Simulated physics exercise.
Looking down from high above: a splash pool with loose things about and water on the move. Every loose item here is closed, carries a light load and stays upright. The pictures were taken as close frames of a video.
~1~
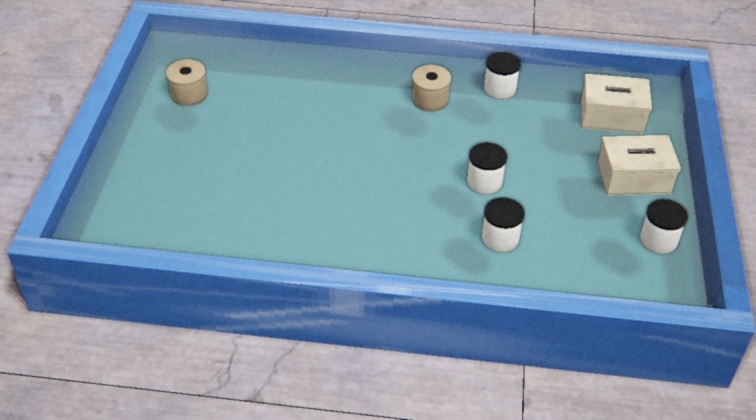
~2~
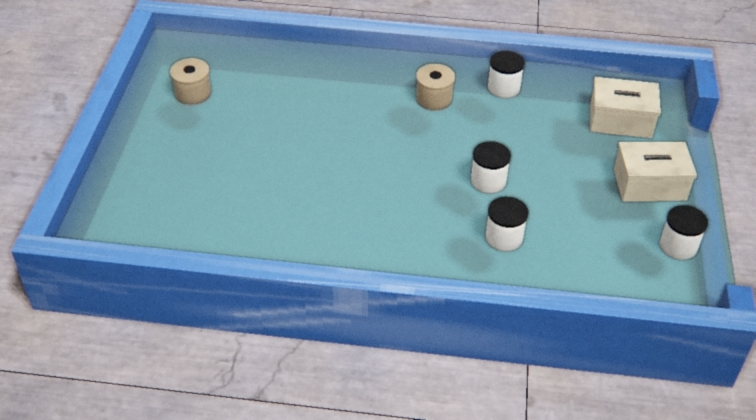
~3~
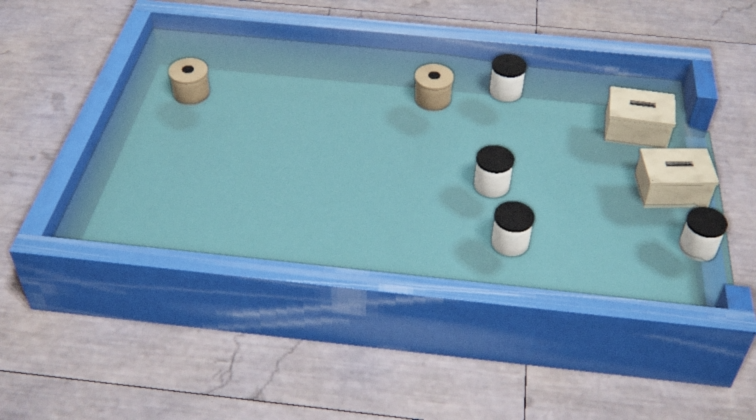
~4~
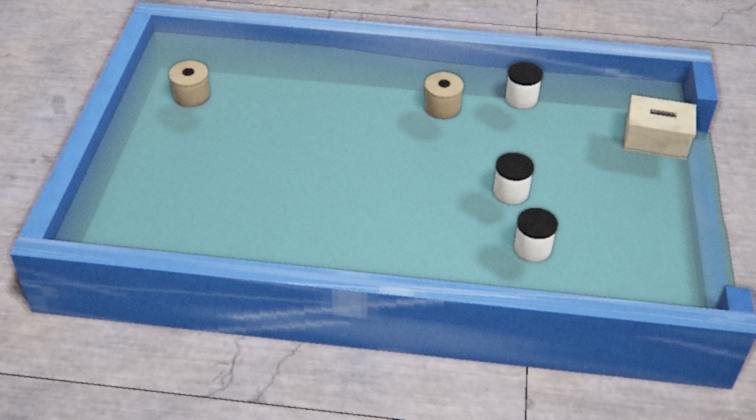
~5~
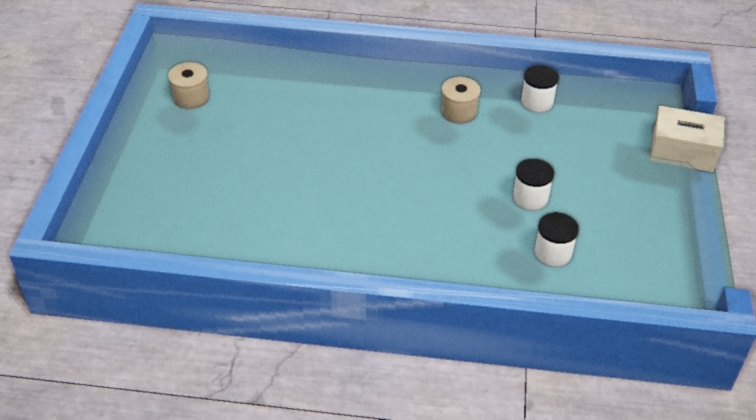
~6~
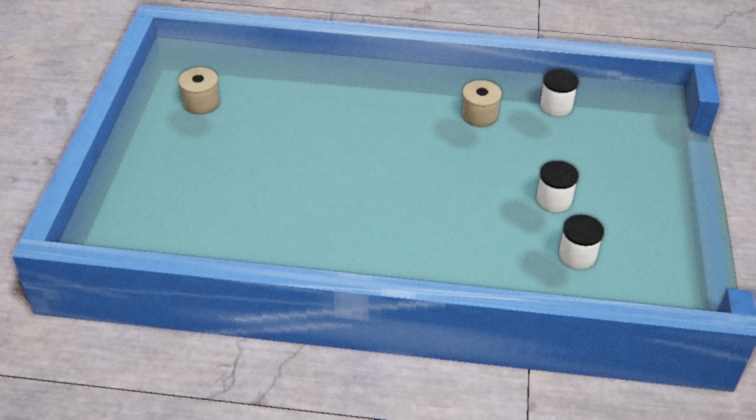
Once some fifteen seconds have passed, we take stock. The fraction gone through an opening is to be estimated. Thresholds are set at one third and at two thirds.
I would say one third up to two thirds.
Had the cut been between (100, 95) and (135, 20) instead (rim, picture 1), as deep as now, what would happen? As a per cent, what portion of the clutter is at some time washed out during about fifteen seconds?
I'd reckon around 10 percent.
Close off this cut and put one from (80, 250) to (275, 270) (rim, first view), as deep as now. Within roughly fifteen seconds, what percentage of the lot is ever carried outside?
My estimate is some 10 percent.
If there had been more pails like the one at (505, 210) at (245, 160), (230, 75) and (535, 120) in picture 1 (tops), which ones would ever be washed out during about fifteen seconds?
In that order: Still in, inside, washed out.
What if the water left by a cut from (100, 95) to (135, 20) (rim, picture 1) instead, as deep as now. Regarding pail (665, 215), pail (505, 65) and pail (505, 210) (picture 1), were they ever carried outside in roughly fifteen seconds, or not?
Taken in turn, the first item is held back, the second is held back and the last is held back.
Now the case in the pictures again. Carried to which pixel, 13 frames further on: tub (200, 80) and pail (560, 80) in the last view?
Look for them around (239, 96) and (676, 134).
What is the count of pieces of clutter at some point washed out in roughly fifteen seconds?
Count: 4.
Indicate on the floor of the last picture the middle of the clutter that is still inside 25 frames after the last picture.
Mean position: About (553, 199).
A moment on, 3 of 8 are out; 5 afloat.
Next, 4 of 8 are out; 4 afloat.
Later, 4 of 8 are out; 4 afloat.
In the end, 4 of 8 are out; 4 afloat.
